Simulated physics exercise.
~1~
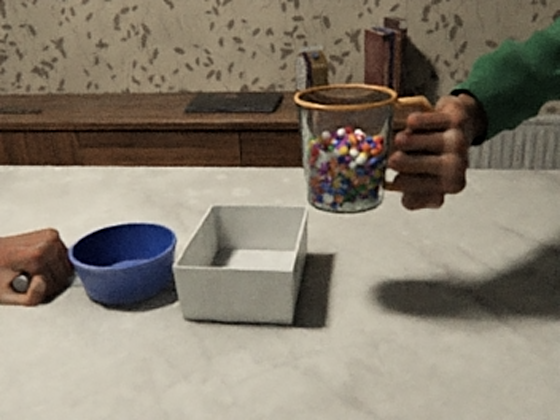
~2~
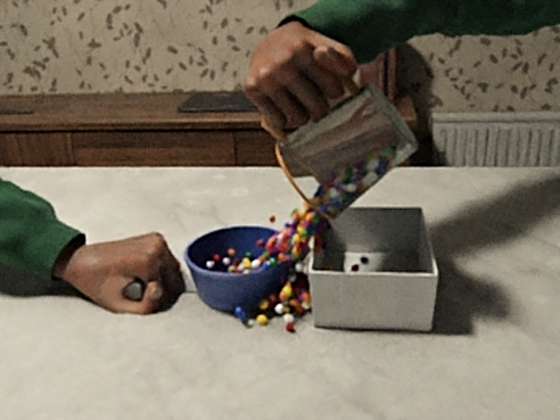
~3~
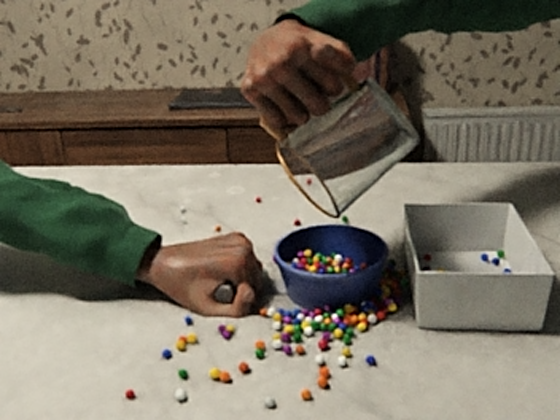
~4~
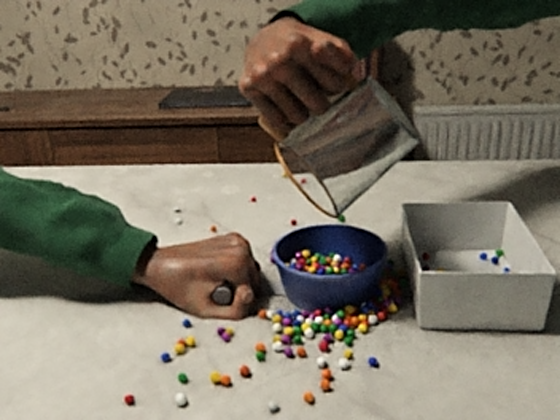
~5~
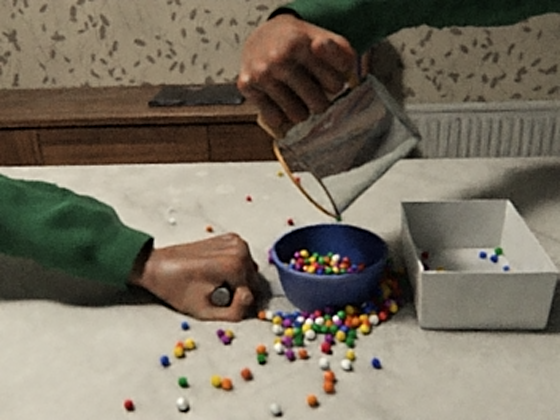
Colorful beads spilled from a clear cup as one hand tipped it over and another slid a blue dish and white tin to the right, leaving many beads in the dish, many scattered across the table, and only a few in the tin.
